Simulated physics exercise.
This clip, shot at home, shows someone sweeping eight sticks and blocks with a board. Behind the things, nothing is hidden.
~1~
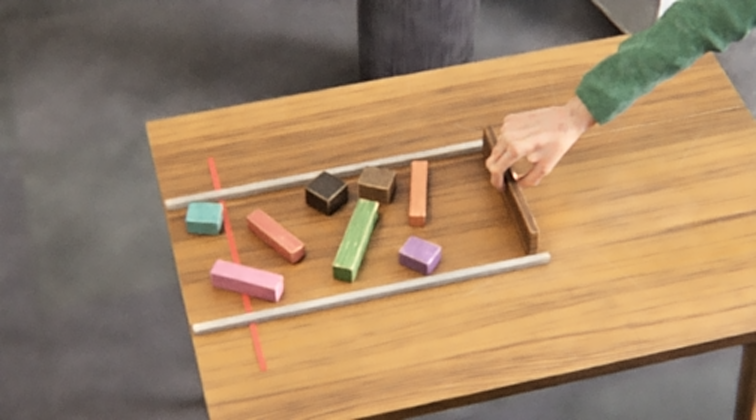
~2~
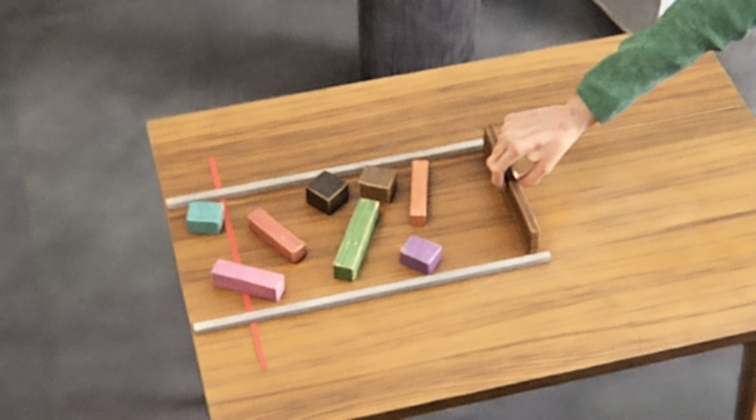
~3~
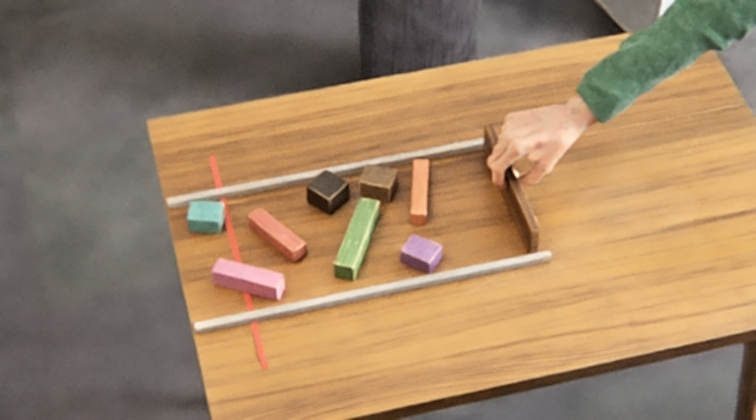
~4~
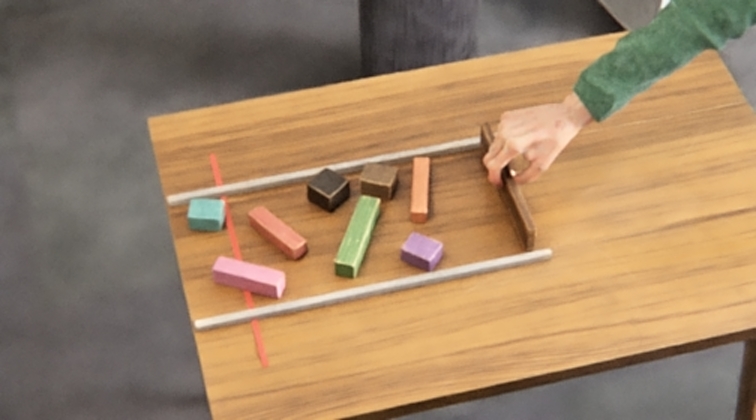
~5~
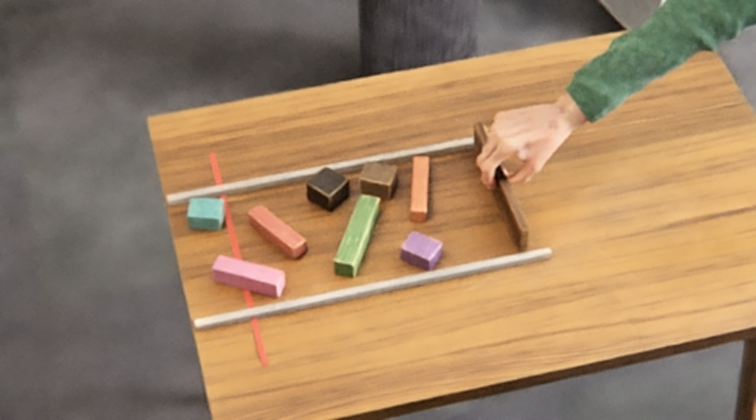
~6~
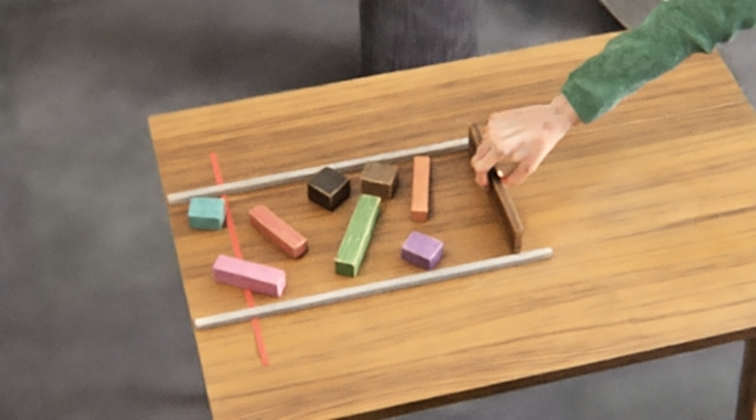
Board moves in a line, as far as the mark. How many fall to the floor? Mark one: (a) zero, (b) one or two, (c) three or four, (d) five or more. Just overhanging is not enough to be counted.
(c) three or four.
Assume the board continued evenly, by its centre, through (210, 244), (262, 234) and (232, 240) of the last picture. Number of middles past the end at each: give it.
Respectively 6, 1 and 4.
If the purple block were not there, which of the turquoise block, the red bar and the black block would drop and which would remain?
As for the turquoise block, it is not retained; the red bar is retained; the black block is not retained.
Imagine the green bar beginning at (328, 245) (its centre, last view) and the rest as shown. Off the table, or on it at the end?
If so, it stays where it is.
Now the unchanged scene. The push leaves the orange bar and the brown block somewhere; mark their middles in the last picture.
Listed as asked: First (224, 227), and then (197, 219).
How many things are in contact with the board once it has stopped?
In contact: 2.
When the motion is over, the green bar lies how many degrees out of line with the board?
It comes to around 0 degrees.
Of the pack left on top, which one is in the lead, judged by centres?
Red bar.
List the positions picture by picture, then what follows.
Turquoise block (205, 219); pink bar (247, 281); red bar (276, 236); board (510, 190); tape (235, 257), in the first picture.
Pink bar (248, 280); purple block (420, 255), in the second picture.
Red bar (277, 235); board (511, 188), in the third picture.
Turquoise block (206, 215); green bar (358, 237), in the fourth picture.
Pink bar (248, 277); black block (328, 189), in the fifth picture.
Turquoise block (207, 213); pink bar (249, 276); red bar (278, 231); board (494, 188); tape (237, 252), in the sixth picture.
Early on, none off yet; turquoise block at rest near (207, 213); pink bar at rest near (249, 276); red bar at rest near (278, 231).
A while later, none off yet; turquoise block at rest near (207, 213); pink bar at rest near (249, 276); red bar moving near (273, 233).
Further along, none off yet; turquoise block travelled about its own width near (171, 220); pink bar travelled a little near (215, 283); red bar travelled about its own width near (221, 246).
Finally, the number that fall off is three or four; lost, black block, pink bar and turquoise block.
